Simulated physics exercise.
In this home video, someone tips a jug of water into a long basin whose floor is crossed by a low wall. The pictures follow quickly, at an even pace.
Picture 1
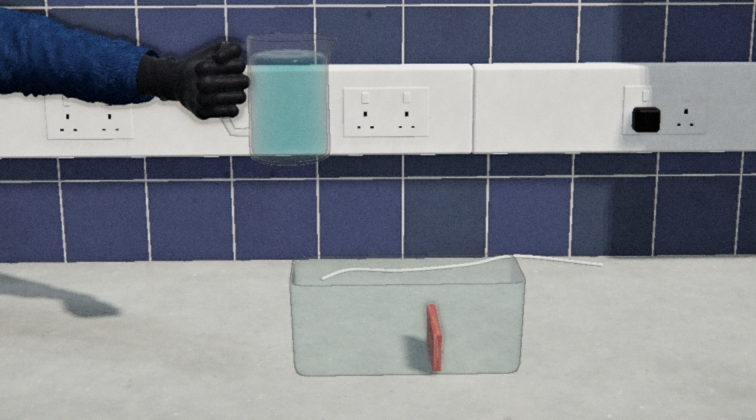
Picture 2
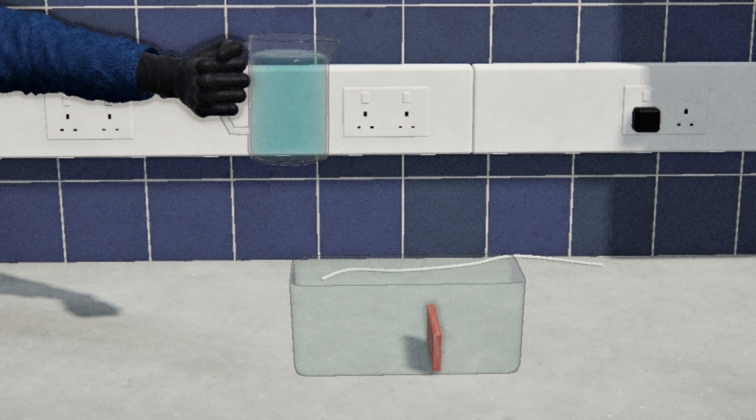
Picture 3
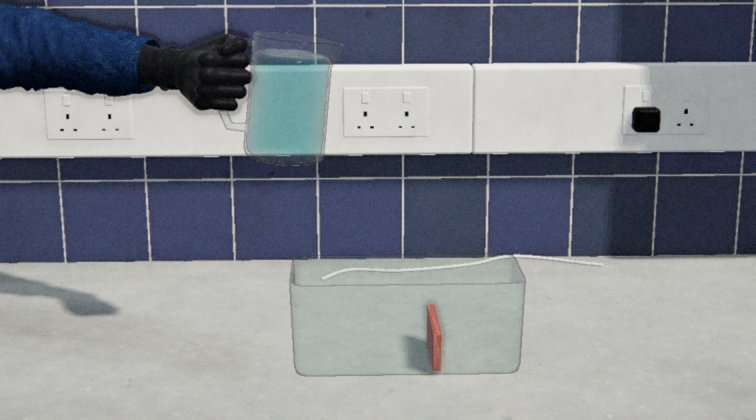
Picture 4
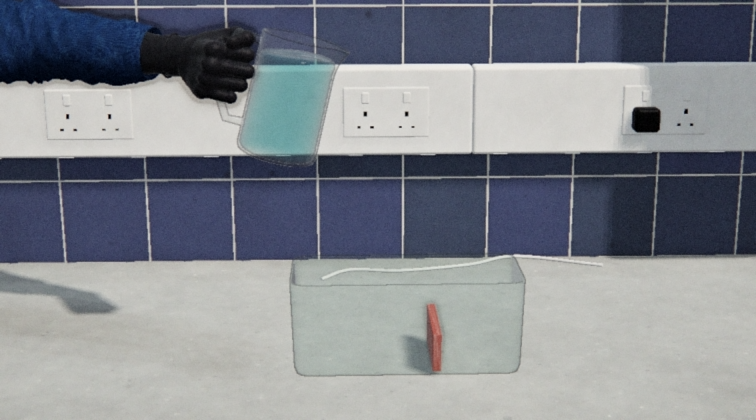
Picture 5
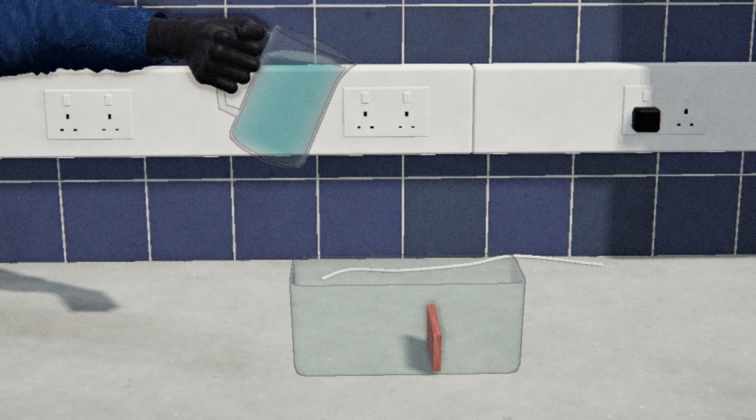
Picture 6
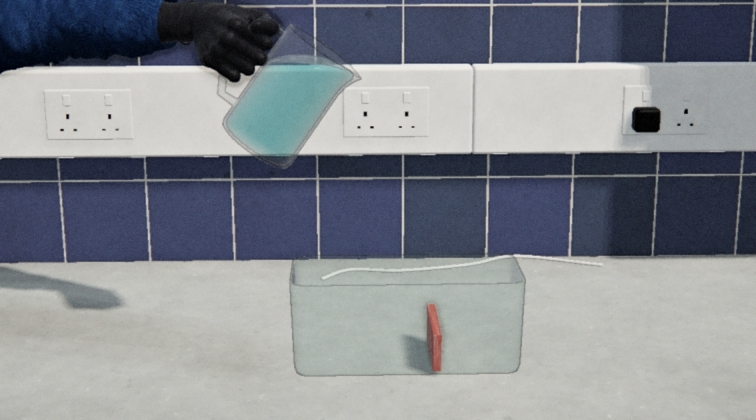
A black-gloved hand held a clear jug of blue water above a long see-through basin with a low red wall inside, then tilted the jug steadily further to the right.
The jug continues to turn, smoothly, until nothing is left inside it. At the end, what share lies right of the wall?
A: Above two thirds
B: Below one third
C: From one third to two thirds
From one third to two thirds.
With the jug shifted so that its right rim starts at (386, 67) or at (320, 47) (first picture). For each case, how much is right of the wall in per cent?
The first gives 70 %, the second 15 %.
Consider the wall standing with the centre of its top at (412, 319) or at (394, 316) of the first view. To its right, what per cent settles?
Record: Case 1 near 90 %, case 2 near 90 %.
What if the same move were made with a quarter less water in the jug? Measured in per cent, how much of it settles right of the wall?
Close to 35 per cent.
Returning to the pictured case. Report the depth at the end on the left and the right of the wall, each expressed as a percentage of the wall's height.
The left reads 40 in a hundred and the right 70 in a hundred.
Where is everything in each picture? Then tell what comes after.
It leans 0°; its right rim is at (337, 38); the water meets the walls at (251, 55) and (327, 55); the long basin's rim runs from (292, 272) to (519, 269); the wall's top is at (434, 320), in the first frame.
It leans 2°; its right rim is at (339, 40); the water meets the walls at (252, 54) and (328, 55), in the second frame.
It leans 6°; its right rim is at (343, 44); the water meets the walls at (255, 52) and (331, 58), in the third frame.
It leans 14°; its right rim is at (350, 52); the water meets the walls at (255, 70) and (336, 61), in the fourth frame.
It leans 24°; its right rim is at (357, 63); the water meets the walls at (253, 82) and (346, 64), in the fifth frame.
It leans 36°; its right rim is at (362, 78); the water meets the walls at (246, 88) and (356, 70), in the sixth frame.
A moment on, the tilt is 100° and 67 per cent is still to pour, 1 is left of the wall and 0 right of it.
Next, the tilt is 105° and 29 per cent is still to pour, 24 is left of the wall and 16 right of it.
Then the tilt is 105° and 9 per cent is still to pour, 33 is left of the wall and 42 right of it.
Later the tilt is 105° and 2 per cent is still to pour, 42 is left of the wall and 50 right of it.
At rest 47 per cent lies left of the wall, 50 right of it and 3 outside.
